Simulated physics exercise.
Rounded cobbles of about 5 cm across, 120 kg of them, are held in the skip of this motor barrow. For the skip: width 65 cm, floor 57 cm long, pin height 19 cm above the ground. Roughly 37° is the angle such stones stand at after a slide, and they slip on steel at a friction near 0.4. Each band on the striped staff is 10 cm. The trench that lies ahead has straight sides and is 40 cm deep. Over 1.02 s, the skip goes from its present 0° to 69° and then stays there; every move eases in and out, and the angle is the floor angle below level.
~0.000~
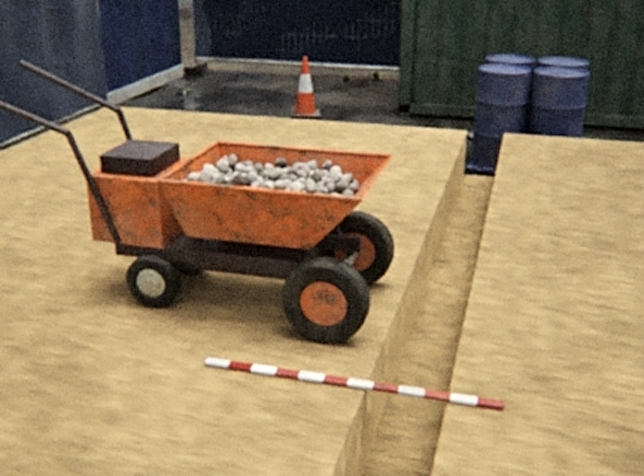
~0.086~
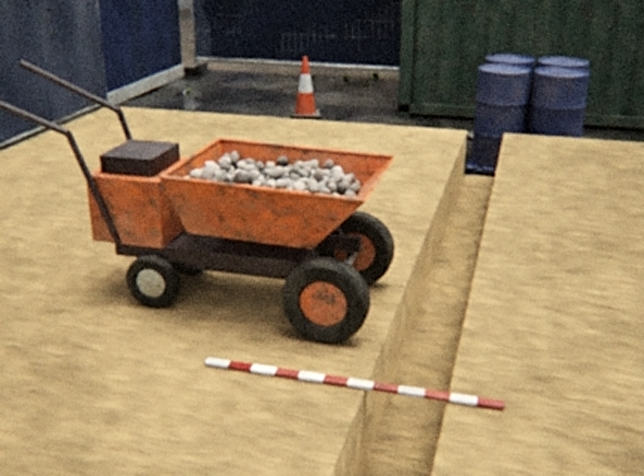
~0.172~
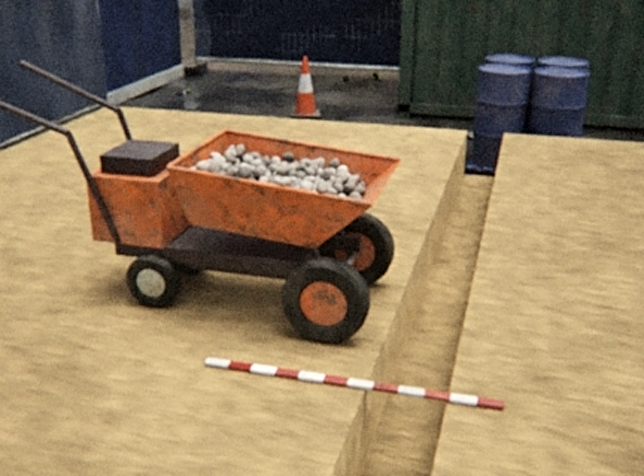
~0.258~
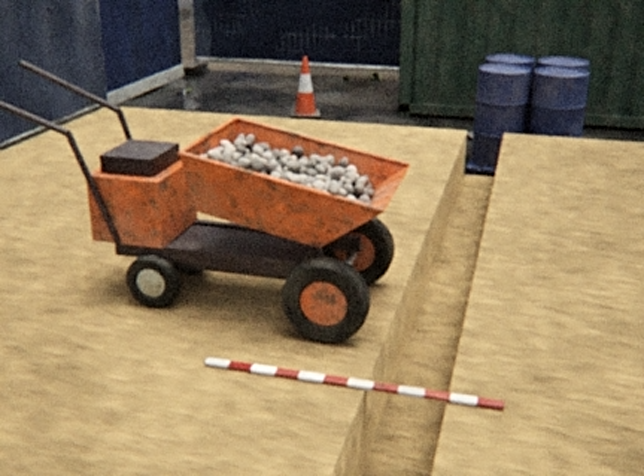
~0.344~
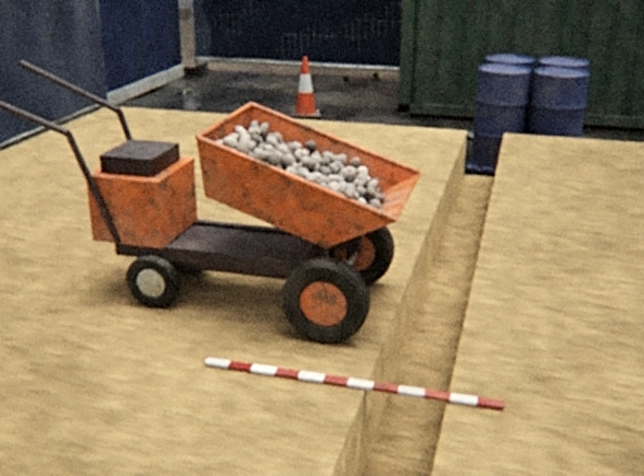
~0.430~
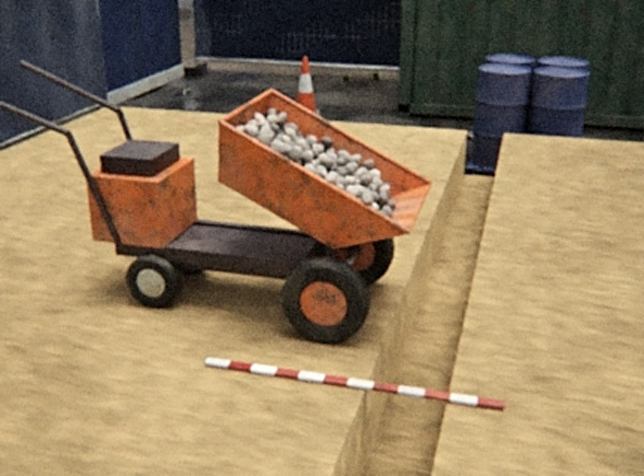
On a sandy yard beside a narrow trench, an orange motor barrow raising its stone-filled skip, the front lip tilting down rightward.
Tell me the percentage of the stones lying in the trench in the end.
Close to 21 %.
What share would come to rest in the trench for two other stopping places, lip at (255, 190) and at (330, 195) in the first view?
Close to 85 percent in the first case, 50 percent in the second.
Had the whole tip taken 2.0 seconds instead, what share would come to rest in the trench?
That works out at about 25 in a hundred.
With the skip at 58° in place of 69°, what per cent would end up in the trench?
In that case some 30 per cent.
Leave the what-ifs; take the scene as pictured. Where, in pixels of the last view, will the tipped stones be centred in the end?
Somewhere near pixel (515, 327).
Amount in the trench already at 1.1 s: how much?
0 per cent, give or take.
After 0.8 s the floor is at 58°; 100 % in the skip; the foremost stones are at (441, 263).
After 1.1 s the floor is at 69°; 58 % in the skip, 2 % in the trench, 40 % past the trench; the foremost stones are at (554, 345).
After 1.5 s the floor is at 69°; 18 % in the skip, 4 % in the trench, 78 % past the trench; the foremost stones are past the picture's edge.
After 3.4 s the floor is at 69°; 0 % in the skip, 21 % in the trench, 79 % past the trench; the foremost stones are past the picture's edge.
